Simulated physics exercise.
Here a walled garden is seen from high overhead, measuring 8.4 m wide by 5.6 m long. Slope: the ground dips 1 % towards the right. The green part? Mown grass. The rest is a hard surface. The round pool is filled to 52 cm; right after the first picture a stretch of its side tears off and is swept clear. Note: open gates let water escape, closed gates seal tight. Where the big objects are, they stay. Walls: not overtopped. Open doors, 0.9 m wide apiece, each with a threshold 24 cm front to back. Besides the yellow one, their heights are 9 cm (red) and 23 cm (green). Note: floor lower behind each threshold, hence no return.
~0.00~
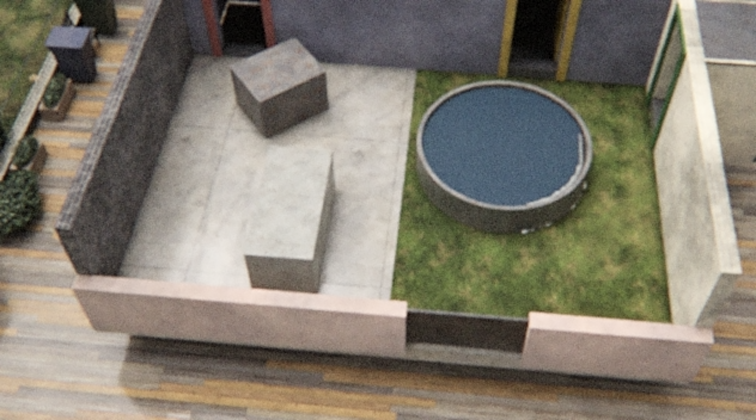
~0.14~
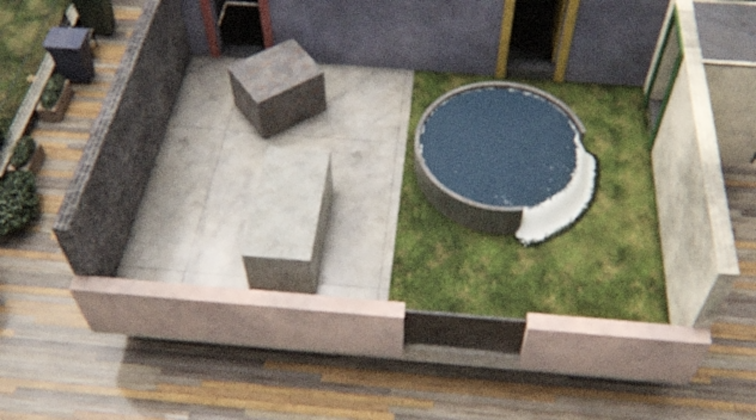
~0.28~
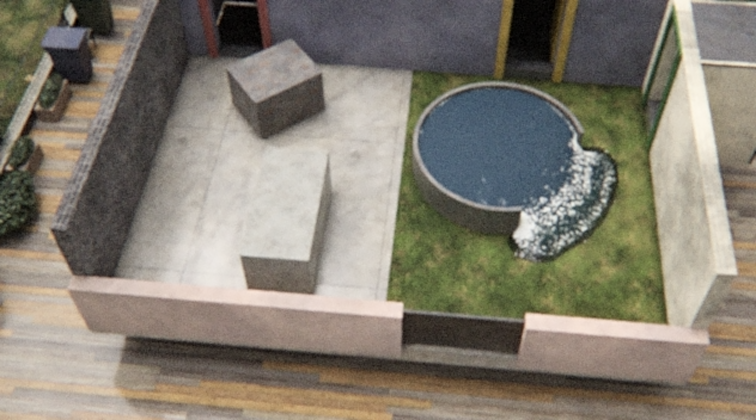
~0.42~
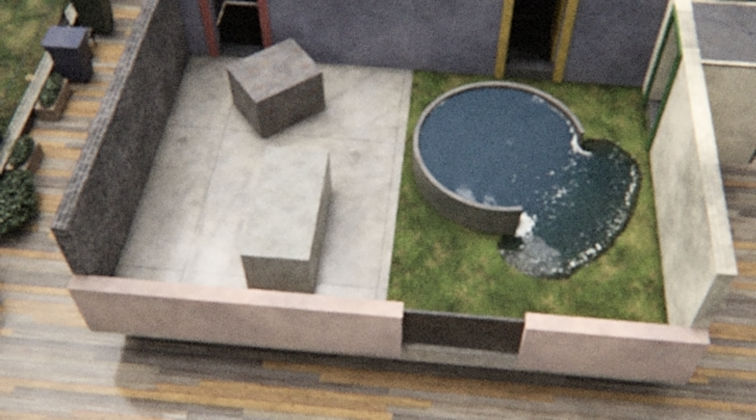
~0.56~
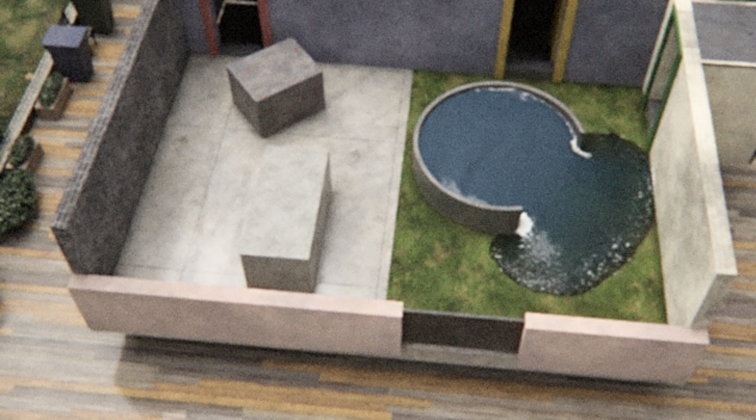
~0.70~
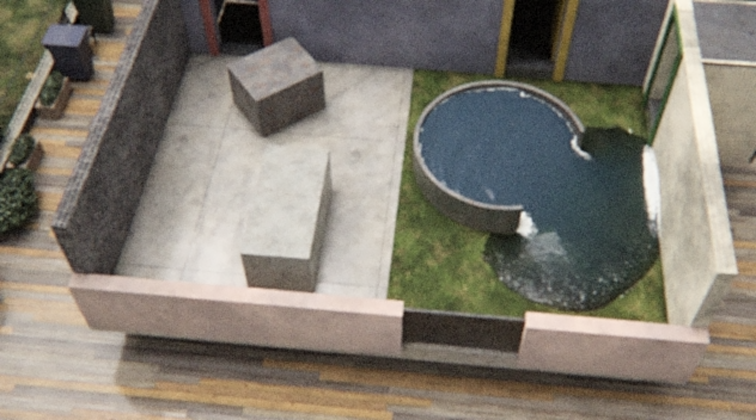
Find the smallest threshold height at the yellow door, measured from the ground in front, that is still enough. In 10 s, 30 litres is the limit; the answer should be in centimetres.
At least 7.5 cm.
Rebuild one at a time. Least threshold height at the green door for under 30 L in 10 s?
The green door needs around 10.0 cm.
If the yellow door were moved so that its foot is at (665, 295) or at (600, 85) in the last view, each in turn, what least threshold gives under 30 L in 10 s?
Roughly 22 cm, then roughly 12.0 cm.
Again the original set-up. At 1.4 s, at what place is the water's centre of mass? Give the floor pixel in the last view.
My guess is close to (533, 185).
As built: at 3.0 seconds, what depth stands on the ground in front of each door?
Lab note, cm: Red 0; green 11; yellow 2.
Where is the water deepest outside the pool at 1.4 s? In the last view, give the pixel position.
About (653, 236).
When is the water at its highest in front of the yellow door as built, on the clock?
The level tops out around 7.5 s.
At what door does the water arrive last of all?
Last of all is the red door.
After 1.4 s water covers 20 % of the floor, deepest (36 cm) near (653, 236); it has not reached the yellow door.
After 3.0 s water covers 30 % of the floor, deepest (38 cm) near (664, 346); it has not reached the yellow door.
After 10.0 s water covers 90 % of the floor, deepest (12 cm) near (639, 100); 9 cm at the yellow door, 0 litres in over its 22 cm threshold.
At the yellow door as built, the water arrived by 3.2 s and peaked near 12 cm at 7.4 s.
With a threshold of 6 cm, 51 litres would have come in within the 10 s; with 9.5 cm, 7 litres. So under 30 litres takes about 7.5 cm.
